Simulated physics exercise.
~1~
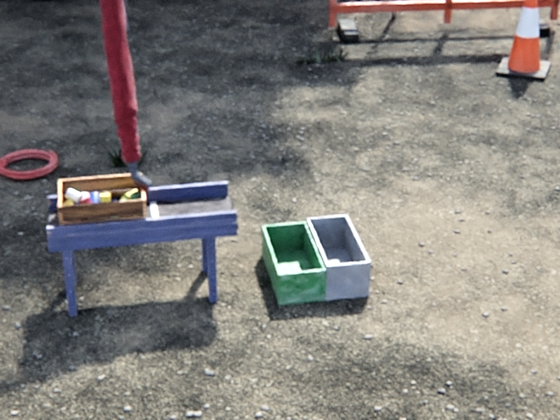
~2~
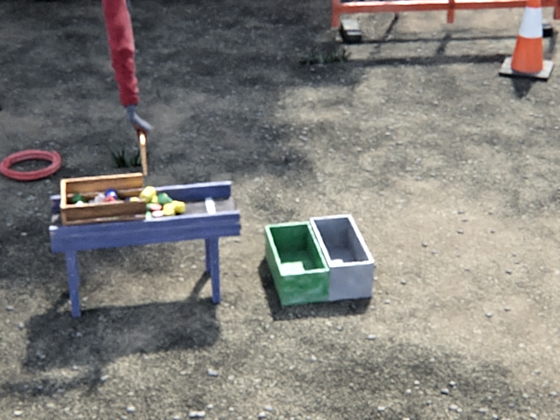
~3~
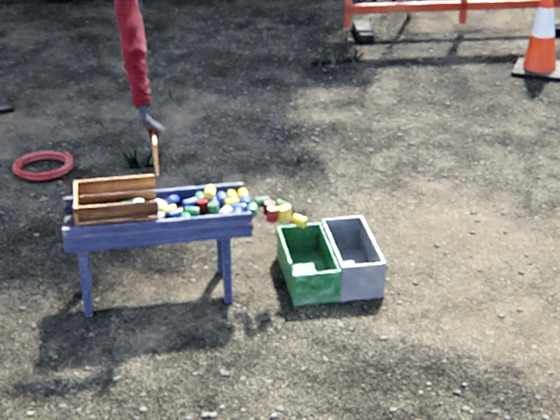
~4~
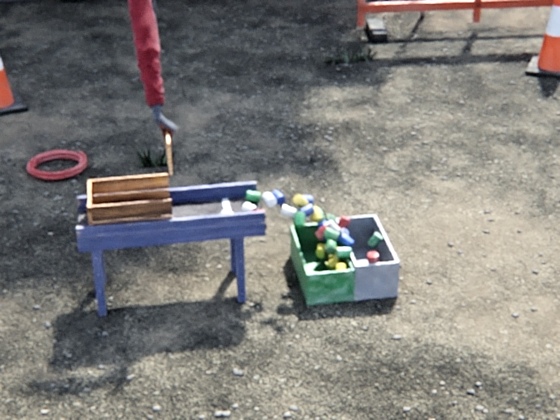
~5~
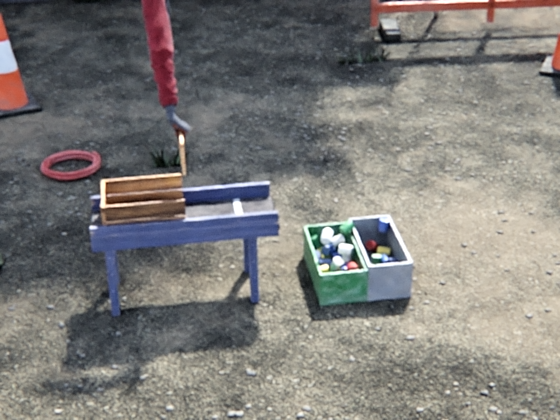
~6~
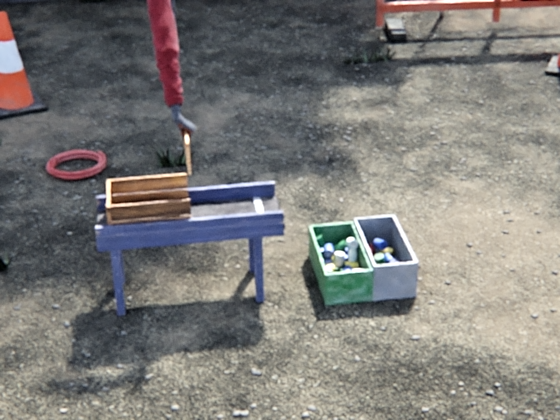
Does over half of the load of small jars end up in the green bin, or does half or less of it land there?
Over half of the load ends up in the green bin, with a smaller share in the grey bin beyond it.
